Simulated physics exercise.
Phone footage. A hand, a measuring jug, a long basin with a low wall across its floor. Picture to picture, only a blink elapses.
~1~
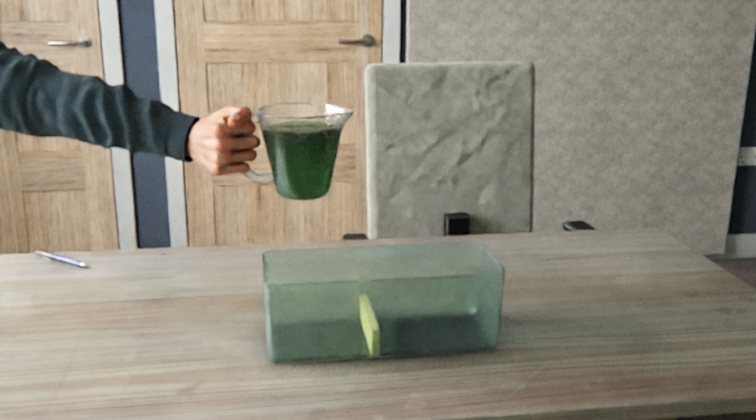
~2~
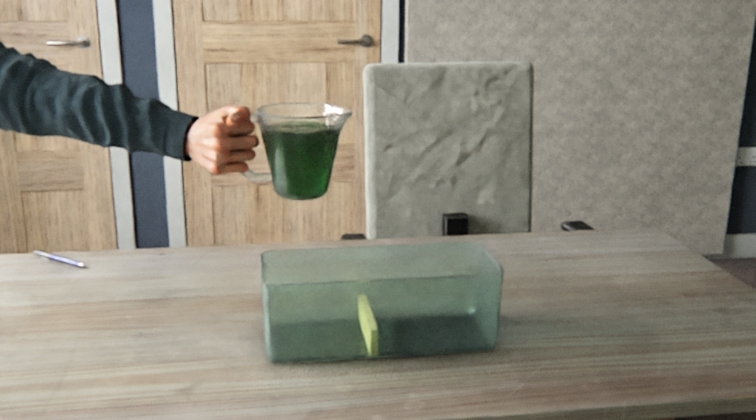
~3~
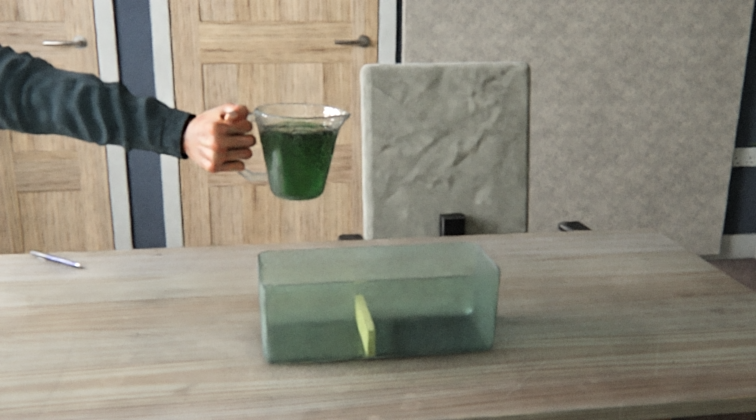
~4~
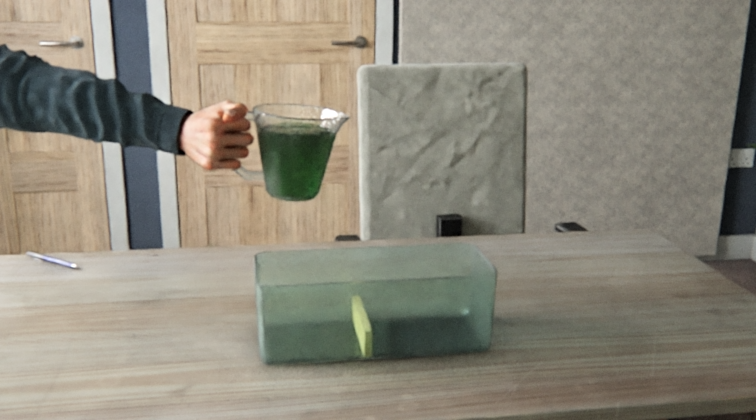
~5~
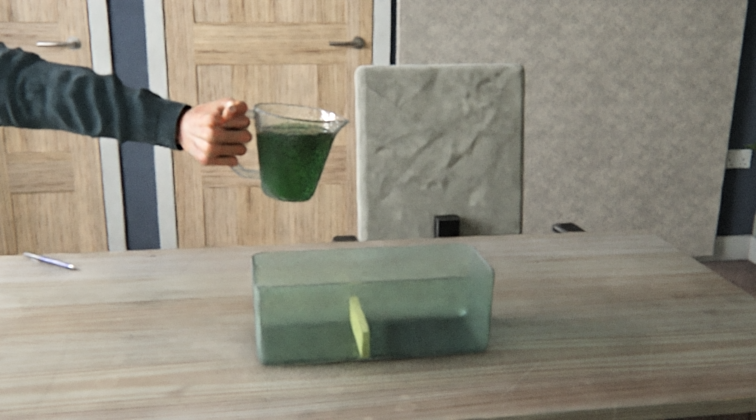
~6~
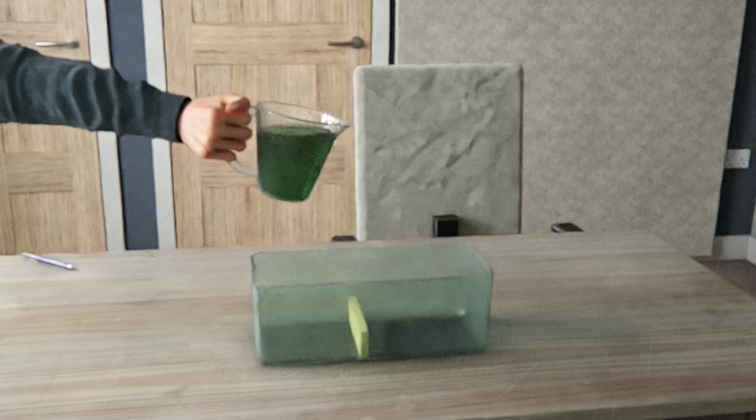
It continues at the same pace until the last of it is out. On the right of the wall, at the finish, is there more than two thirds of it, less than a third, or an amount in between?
There is more than two thirds of it there.
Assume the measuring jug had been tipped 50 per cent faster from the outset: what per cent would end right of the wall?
Some 85 per cent.
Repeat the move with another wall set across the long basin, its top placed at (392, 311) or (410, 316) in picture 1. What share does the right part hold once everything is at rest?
Roughly 65 % and 30 %.
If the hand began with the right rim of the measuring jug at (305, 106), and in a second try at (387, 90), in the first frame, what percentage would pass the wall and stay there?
In order, some 20 and 90 percent.
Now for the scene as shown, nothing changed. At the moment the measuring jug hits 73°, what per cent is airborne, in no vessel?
It works out to about 25 percent.
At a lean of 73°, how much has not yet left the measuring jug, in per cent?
It still holds close to 70 per cent at that lean.
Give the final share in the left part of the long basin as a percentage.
10 in a hundred.
A moment on, the measuring jug is tipped part way and 70 per cent is still to pour, 0 is left of the wall and 5 right of it.
Next, the measuring jug is tipped right over and 8 per cent is still to pour, 3 is left of the wall and 72 right of it.
Then the measuring jug is tipped right over and 0 per cent is still to pour, 11 is left of the wall and 88 right of it.
Later the measuring jug is tipped right over and 0 per cent is still to pour, 11 is left of the wall and 88 right of it.
At rest 11 per cent lies left of the wall, 88 right of it and 1 outside.
